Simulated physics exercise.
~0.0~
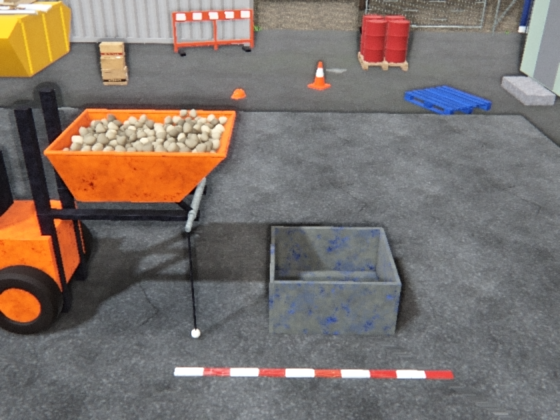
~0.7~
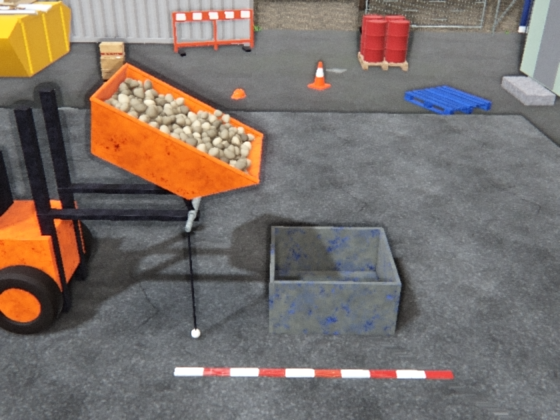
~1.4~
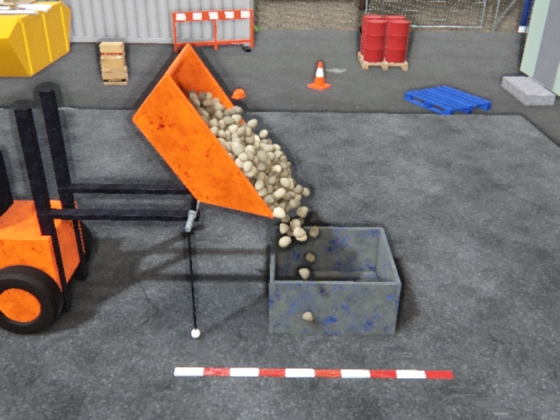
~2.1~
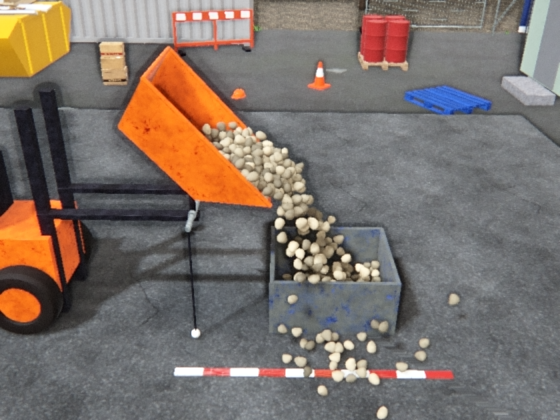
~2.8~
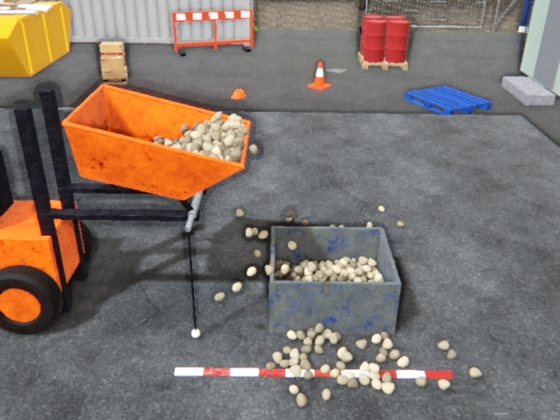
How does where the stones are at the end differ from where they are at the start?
At the start all the stones are heaped in the orange skip at the left. By the end they are spread out, with some still in the skip, some in the grey bin, and others scattered on the ground as far as the right of the striped bar.
To begin with, an orange skip heaped with rounded stones sits level on the arms of a forklift at the left, with an open grey bin on the tarmac to its right. The skip tips towards the bin, and the stones slide down to its lower edge. They pour over the lip, the first ones dropping towards the bin. As the skip starts to tilt back, more stones tumble out, some landing on the ground around a red and white striped bar. Finally the skip rests at a slight tilt, still holding many stones, while others lie inside the bin and scattered around it.
